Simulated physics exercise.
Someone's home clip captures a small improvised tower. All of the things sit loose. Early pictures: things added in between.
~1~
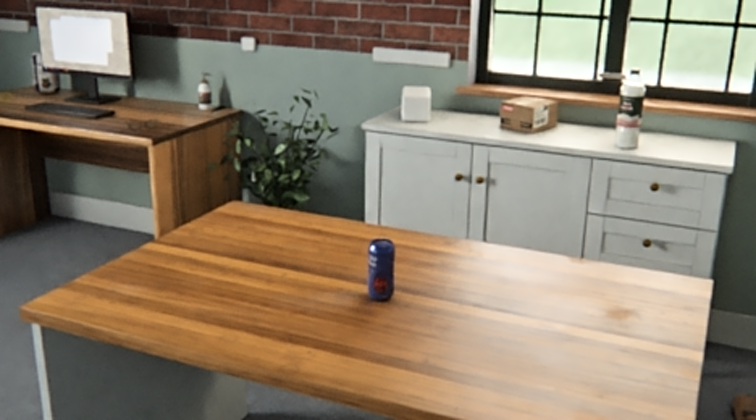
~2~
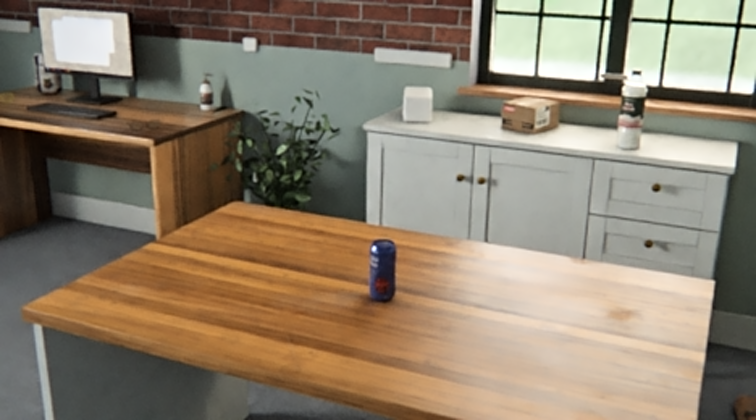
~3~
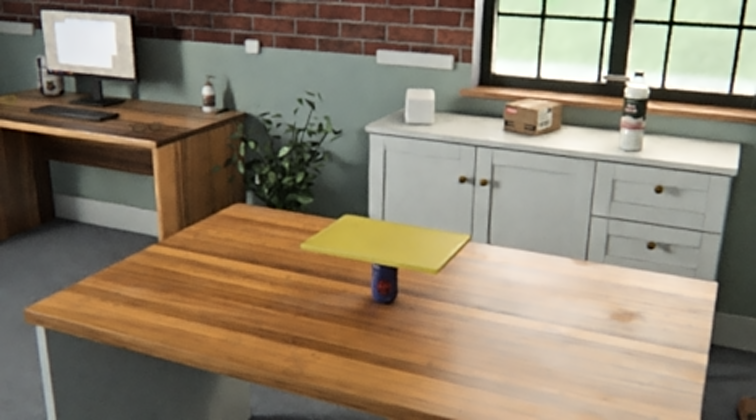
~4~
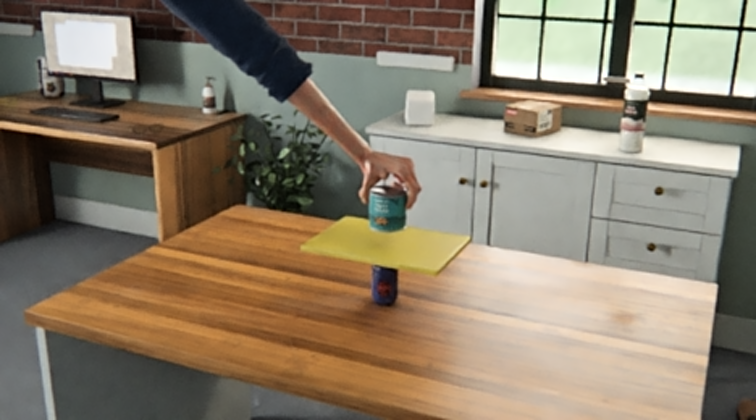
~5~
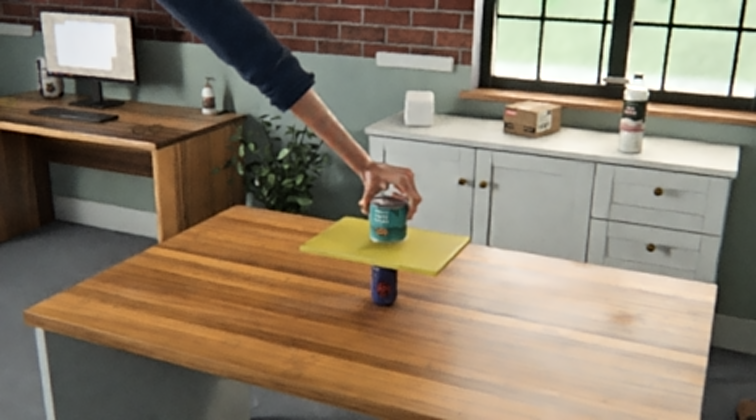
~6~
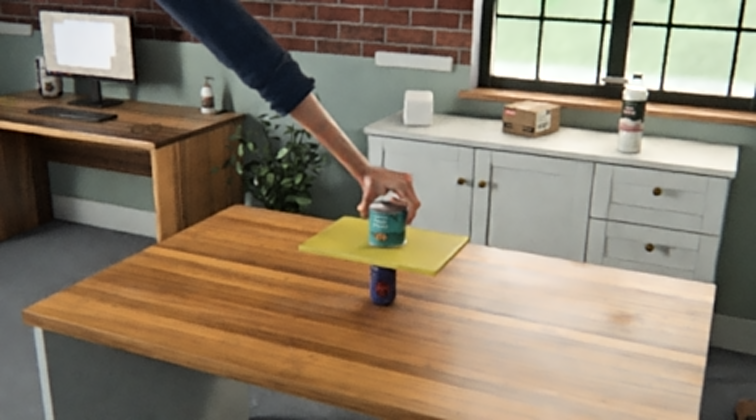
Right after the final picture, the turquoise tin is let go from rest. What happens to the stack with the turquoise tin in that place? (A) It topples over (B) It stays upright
B, it stays upright.
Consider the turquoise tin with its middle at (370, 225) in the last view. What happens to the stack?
The stack then stays standing.
Then, 0.40 s on from there, no change.
Then, 1.10 s on from there, turquoise tin resting near (388, 224).
In the end, all 3 unmoved. At the end, from the last picture's camera, turquoise tin near (388, 225). The stack stays up.
